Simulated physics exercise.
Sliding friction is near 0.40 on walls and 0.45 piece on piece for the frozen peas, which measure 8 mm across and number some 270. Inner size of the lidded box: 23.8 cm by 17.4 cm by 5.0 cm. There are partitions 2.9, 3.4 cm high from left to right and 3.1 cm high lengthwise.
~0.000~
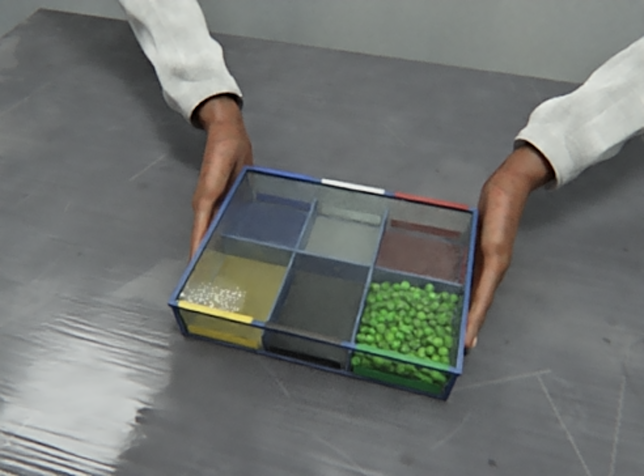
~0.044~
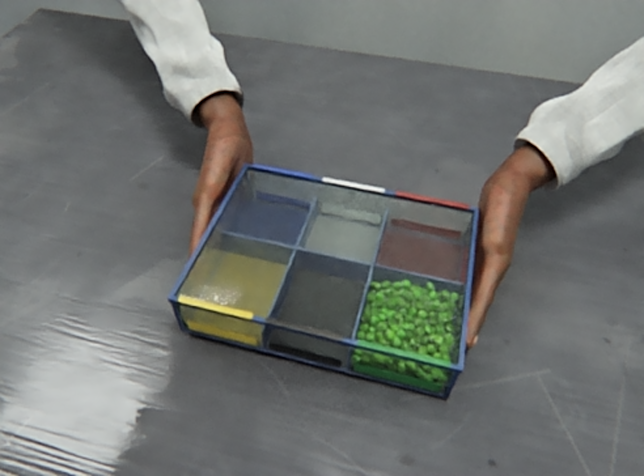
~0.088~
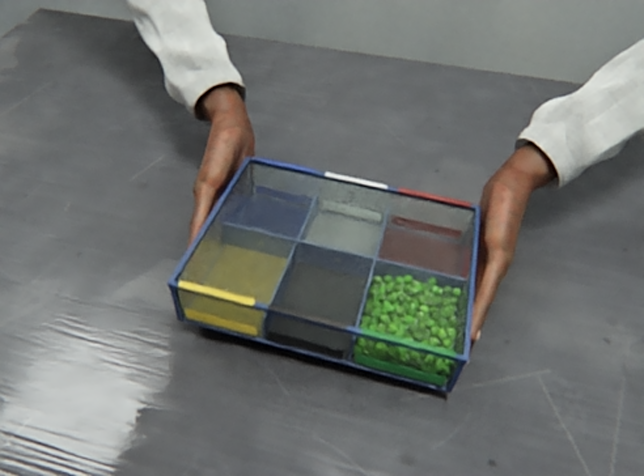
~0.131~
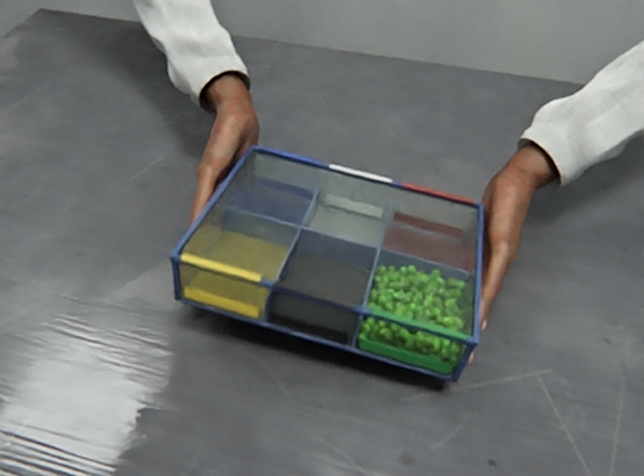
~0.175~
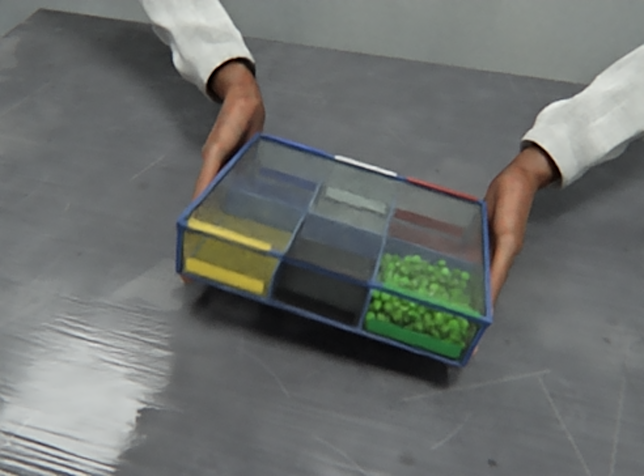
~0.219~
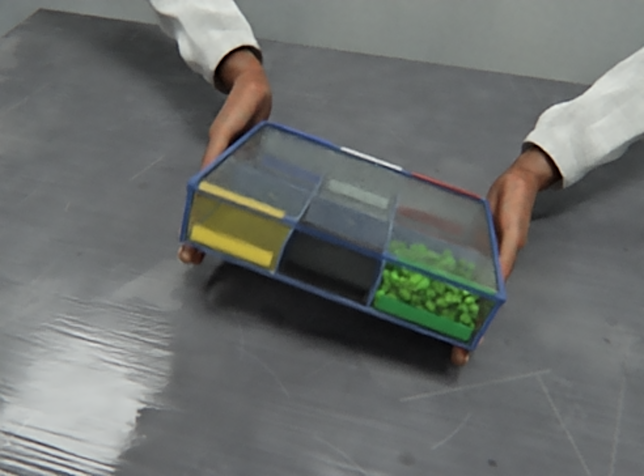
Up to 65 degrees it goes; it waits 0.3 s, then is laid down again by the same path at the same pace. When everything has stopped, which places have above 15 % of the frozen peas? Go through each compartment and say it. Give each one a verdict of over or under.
Outcome: Red: Passes the mark. Blue: Misses the mark. Green: Passes the mark. Yellow: Misses the mark. White: Misses the mark. Black: Misses the mark.
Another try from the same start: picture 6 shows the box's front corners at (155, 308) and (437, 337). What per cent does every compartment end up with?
Each compartment ends with, in per cent, red 0, blue 0, green 90, yellow 5, white 0 and black 10.
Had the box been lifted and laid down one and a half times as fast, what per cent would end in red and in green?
My answer: Red gets 35 %, while green gets 65 %.
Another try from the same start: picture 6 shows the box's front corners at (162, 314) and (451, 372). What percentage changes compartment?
Then about 5 per cent.
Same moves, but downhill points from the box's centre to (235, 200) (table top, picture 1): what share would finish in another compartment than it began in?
Around 25 percent of them.
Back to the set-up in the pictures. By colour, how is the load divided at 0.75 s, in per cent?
Red 20; blue 0; green 80; yellow 0; white 0; black 0.
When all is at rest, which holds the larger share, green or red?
Go with green, that one ends with more.
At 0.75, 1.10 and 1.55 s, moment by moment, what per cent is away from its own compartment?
I'd put the three at close to 20, 25 and 25.
Then, at 0.75 s, tilt 65 degrees; red 20 %, green 80 %.
Then, at 1.10 s, tilt 36 degrees; red 25 %, green 75 %.
Then, at 1.55 s, tilt 0 degrees; red 25 %, green 75 %.
In the end, at 2.1 s, red 25 %, blue 0 %, green 75 %, yellow 0 %, white 0 %, black 0 %.
